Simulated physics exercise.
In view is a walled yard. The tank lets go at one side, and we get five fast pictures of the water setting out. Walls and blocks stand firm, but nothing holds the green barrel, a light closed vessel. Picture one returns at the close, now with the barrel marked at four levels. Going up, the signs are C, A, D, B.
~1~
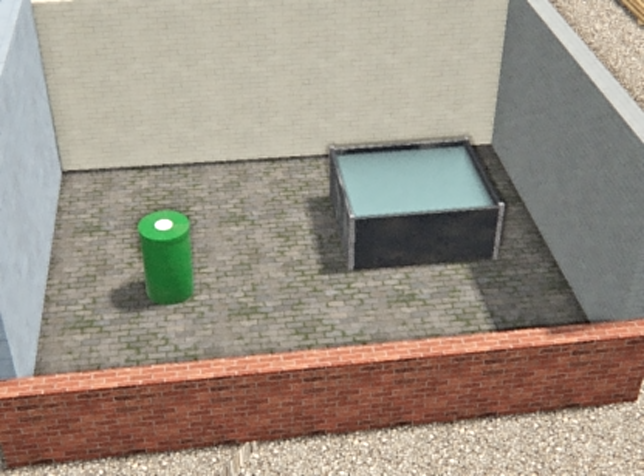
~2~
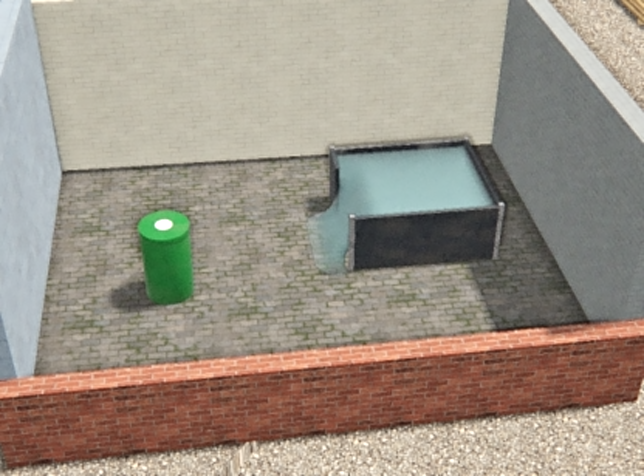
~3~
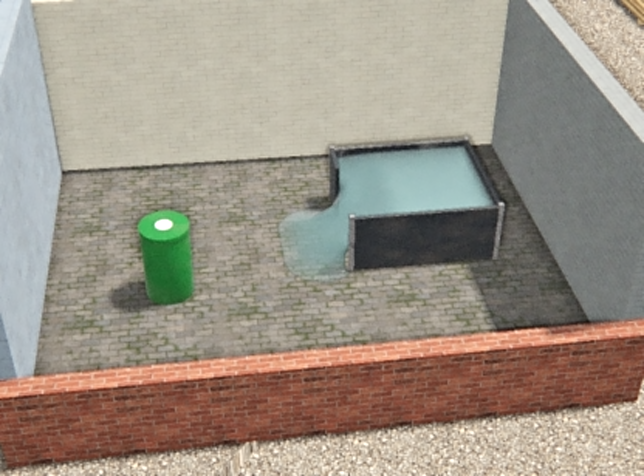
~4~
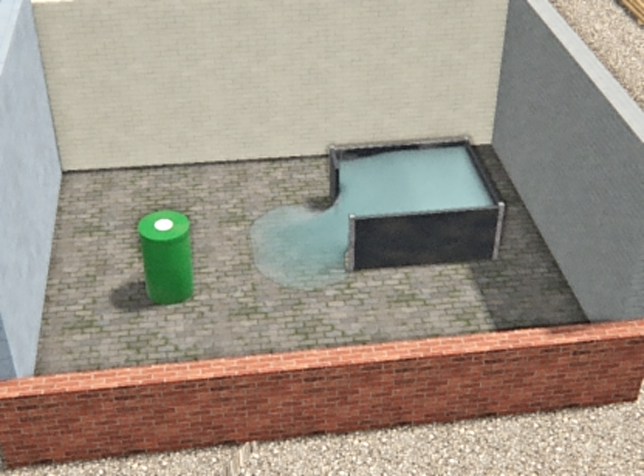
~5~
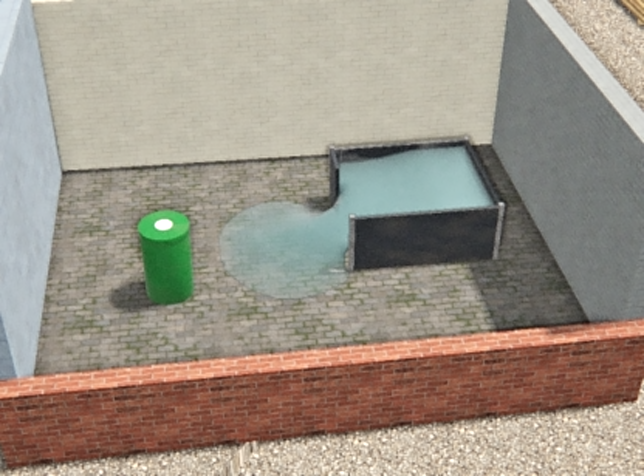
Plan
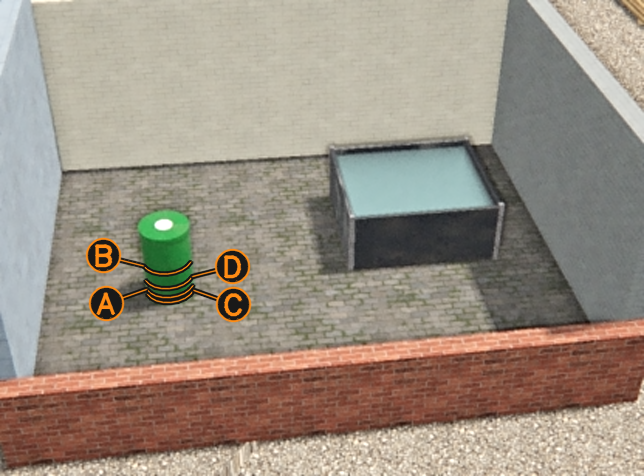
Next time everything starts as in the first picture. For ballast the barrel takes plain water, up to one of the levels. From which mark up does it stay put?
Line B.
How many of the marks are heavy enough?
One.
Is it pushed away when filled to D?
Yes.
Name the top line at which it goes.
D it is.
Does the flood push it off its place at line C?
Yes, it does.
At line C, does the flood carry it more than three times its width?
Yes, it does.
In orange, A at (170, 297); B at (167, 273); C at (170, 302); D at (169, 288); from the bottom up C, A, D, B.
With A, it is pushed about twice its own width away.
With B, it does not move.
With C, it is pushed about 5 times its own width away.
With D, it is pushed about half its own width away.
